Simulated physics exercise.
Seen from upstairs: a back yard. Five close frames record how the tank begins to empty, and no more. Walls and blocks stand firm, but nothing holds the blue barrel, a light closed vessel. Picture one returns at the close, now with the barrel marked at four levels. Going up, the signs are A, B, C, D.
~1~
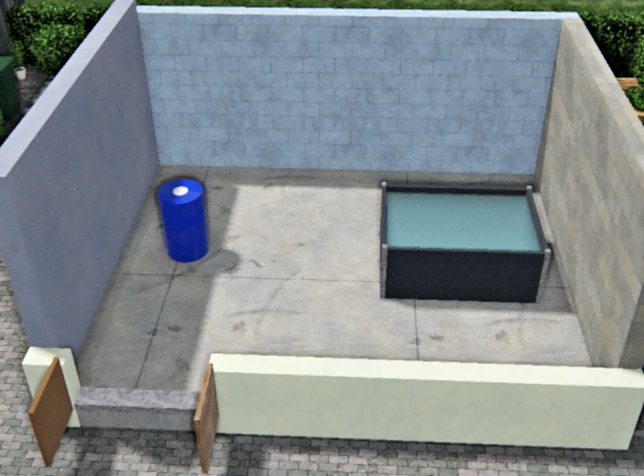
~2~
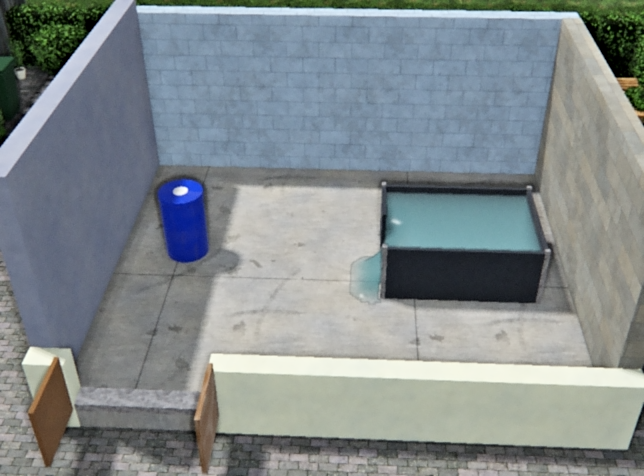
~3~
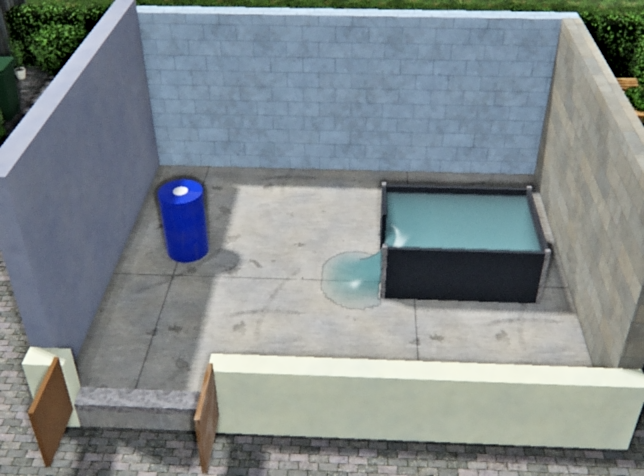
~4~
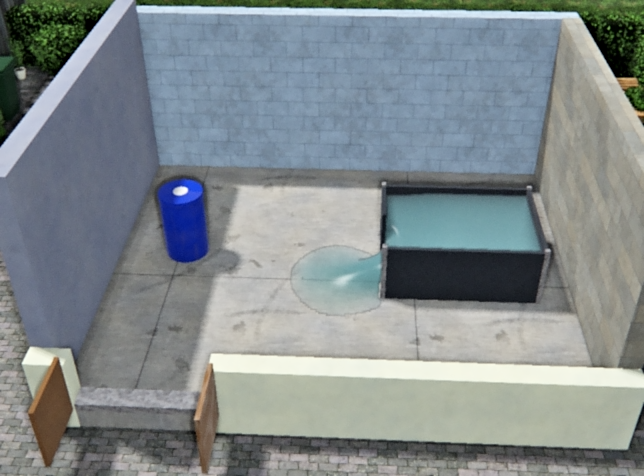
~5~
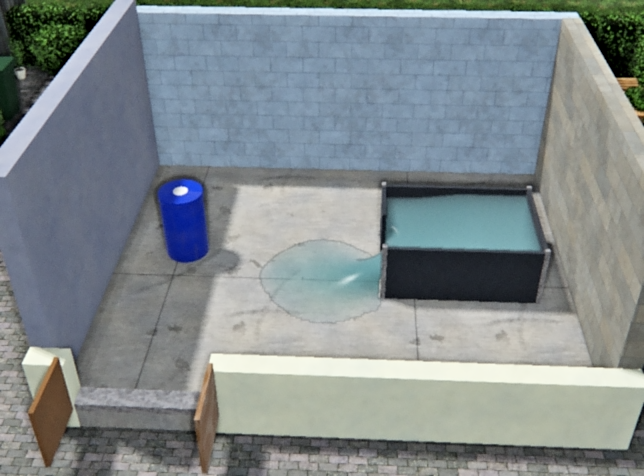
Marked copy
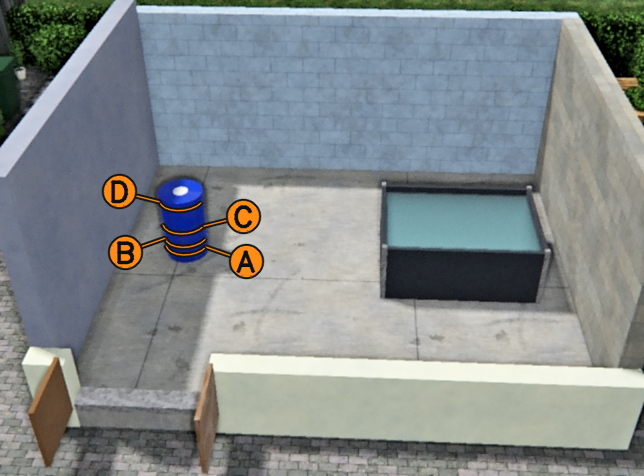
In this clip, a walled back yard holds a blue barrel on the left and a full dark tank on the right; water pours from the tank's left side and spreads leftward across the concrete in a widening puddle.
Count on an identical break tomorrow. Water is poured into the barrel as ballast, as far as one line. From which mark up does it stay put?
Use line B.
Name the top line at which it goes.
It is A.
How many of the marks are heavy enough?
Three of the four.
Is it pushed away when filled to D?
No, that is safe.
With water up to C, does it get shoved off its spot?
No, not at all.
In orange, A at (183, 254); B at (182, 247); C at (180, 233); D at (177, 210); from the bottom up A, B, C, D.
With A, it is pushed about half its own width away.
With B, it does not move.
With C, it does not move.
With D, it does not move.
